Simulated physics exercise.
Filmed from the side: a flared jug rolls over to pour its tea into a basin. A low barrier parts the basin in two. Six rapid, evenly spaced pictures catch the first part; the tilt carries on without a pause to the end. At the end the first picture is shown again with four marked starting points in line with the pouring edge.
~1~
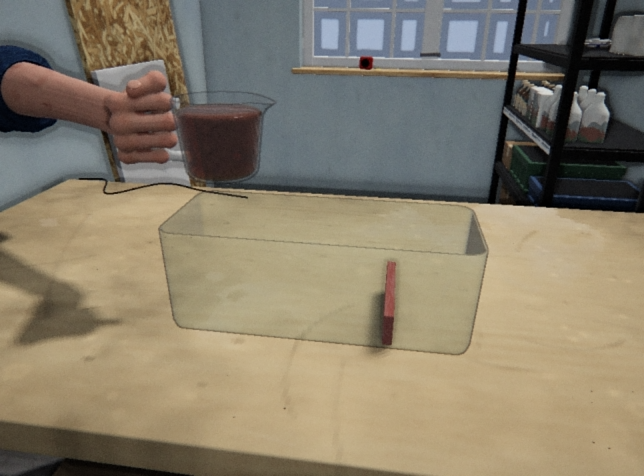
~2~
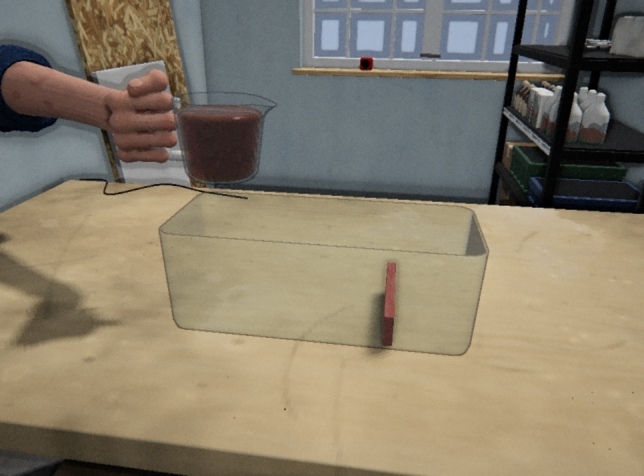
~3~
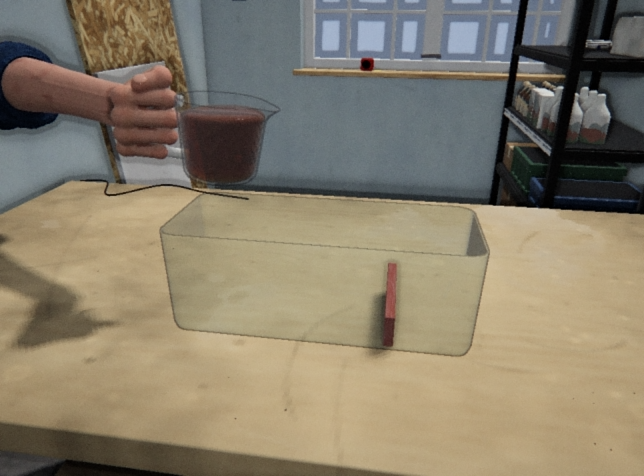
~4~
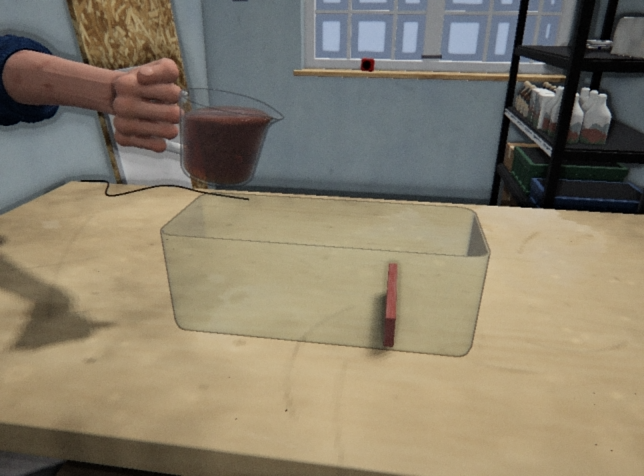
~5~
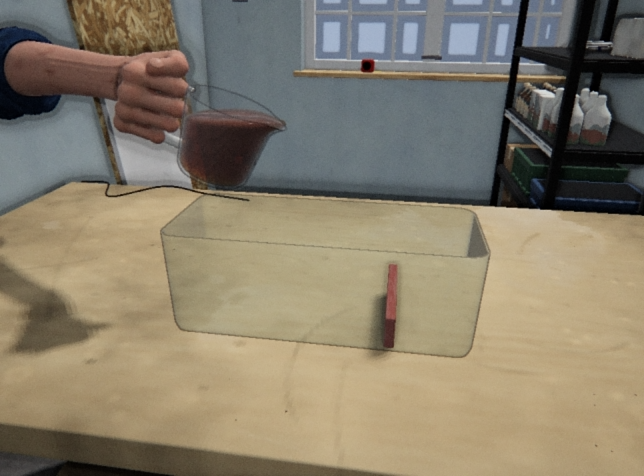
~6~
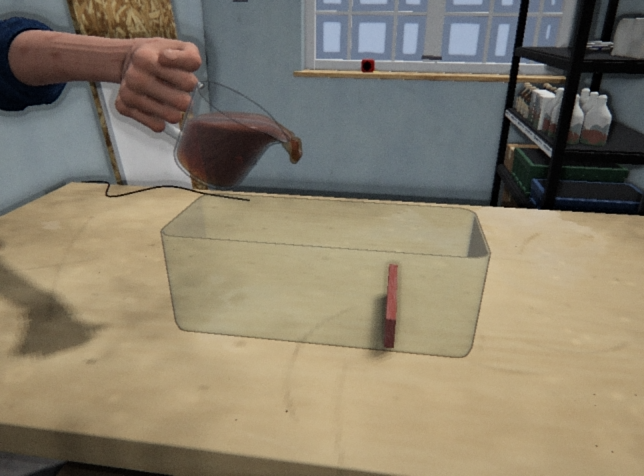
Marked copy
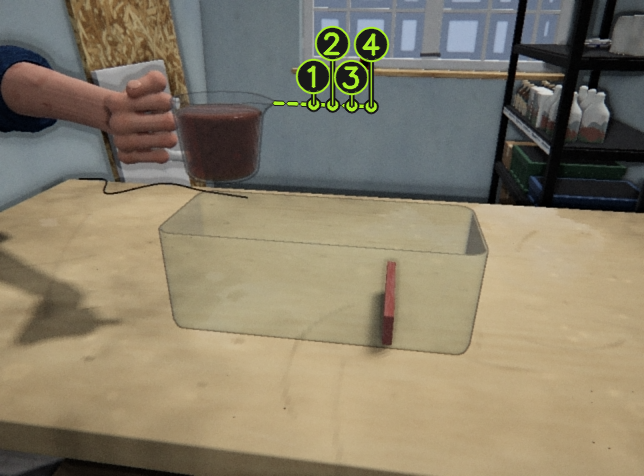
A hand reaching in from the left holds a clear, flared jug of reddish-brown tea upright, then tips it steadily to the right until tea slips over the lip. Below it, a see-through, yellowish basin with a low red barrier right of its middle rests on a pale wooden table. The workshop-like room, viewed from the side by a still camera, has blue-grey walls, a window and black shelves at right.
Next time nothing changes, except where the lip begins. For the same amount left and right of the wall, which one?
Use spot 3.
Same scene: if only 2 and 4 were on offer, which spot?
That would be 4.
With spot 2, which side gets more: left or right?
More ends on the left.
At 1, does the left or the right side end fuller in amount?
More ends on the left.
On the marked copy, 1 at (313, 104); 2 at (332, 105); 3 at (351, 105); 4 at (371, 106).
Choosing 1, about 93 % ends left of the wall and 6 % right of it.
Choosing 2, about 88 % ends left of the wall and 12 % right of it.
Choosing 3, about 51 % ends left of the wall and 48 % right of it.
Choosing 4, about 26 % ends left of the wall and 74 % right of it.
